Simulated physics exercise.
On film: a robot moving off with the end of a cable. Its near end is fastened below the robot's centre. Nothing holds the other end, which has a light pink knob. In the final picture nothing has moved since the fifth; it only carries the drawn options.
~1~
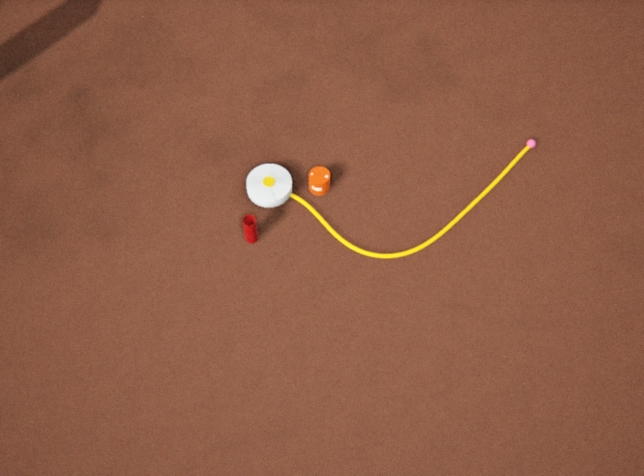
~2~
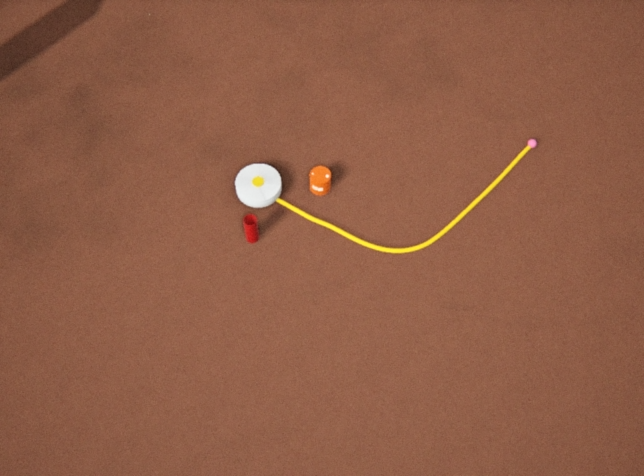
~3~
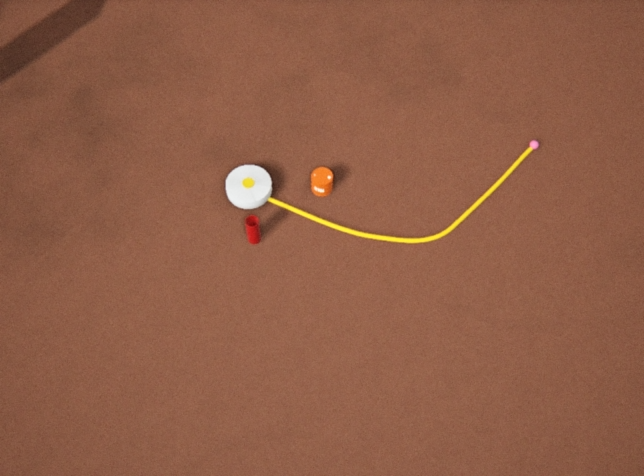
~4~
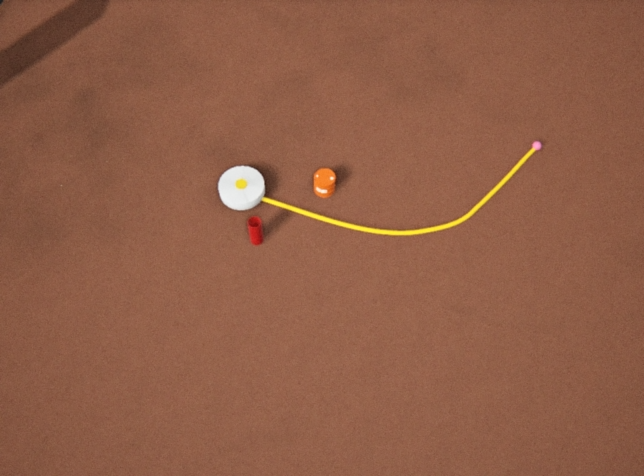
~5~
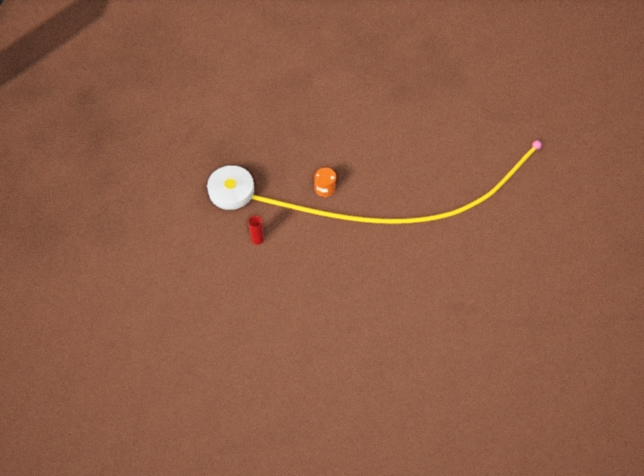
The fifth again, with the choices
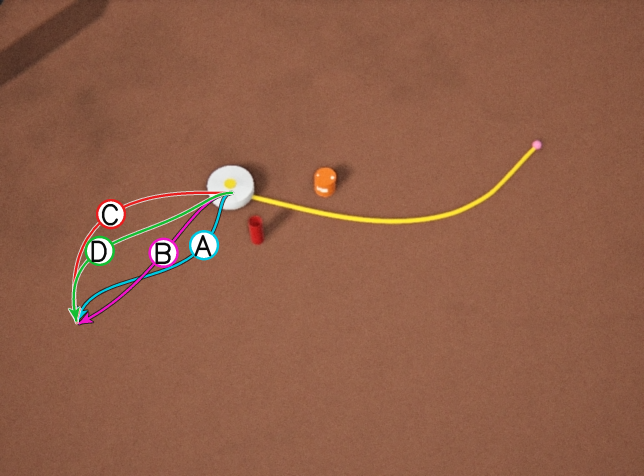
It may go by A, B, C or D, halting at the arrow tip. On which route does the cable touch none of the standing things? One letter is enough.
Route D touches nothing.
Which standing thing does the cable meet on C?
It is the orange pot.
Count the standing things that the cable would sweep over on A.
It sweeps one.
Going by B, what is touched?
It is the red post.
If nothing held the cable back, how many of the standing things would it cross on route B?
One.
On the marked copy, A from (232, 193) via (176, 265) to (78, 321); B from (232, 193) via (160, 257) to (79, 323); C from (232, 193) via (111, 214) to (77, 323); D from (232, 193) via (127, 237) to (76, 321).
Following D. Soon after the start, robot (154, 222), middle of the cable (337, 203), free end (502, 172).
Later, robot (78, 267), middle of the cable (262, 217), free end (431, 187).
In the end, robot (75, 321), middle of the cable (241, 226), free end (411, 190); nothing has been touched.
As for the rest, A meets the red post; B meets the red post; C meets the orange pot.
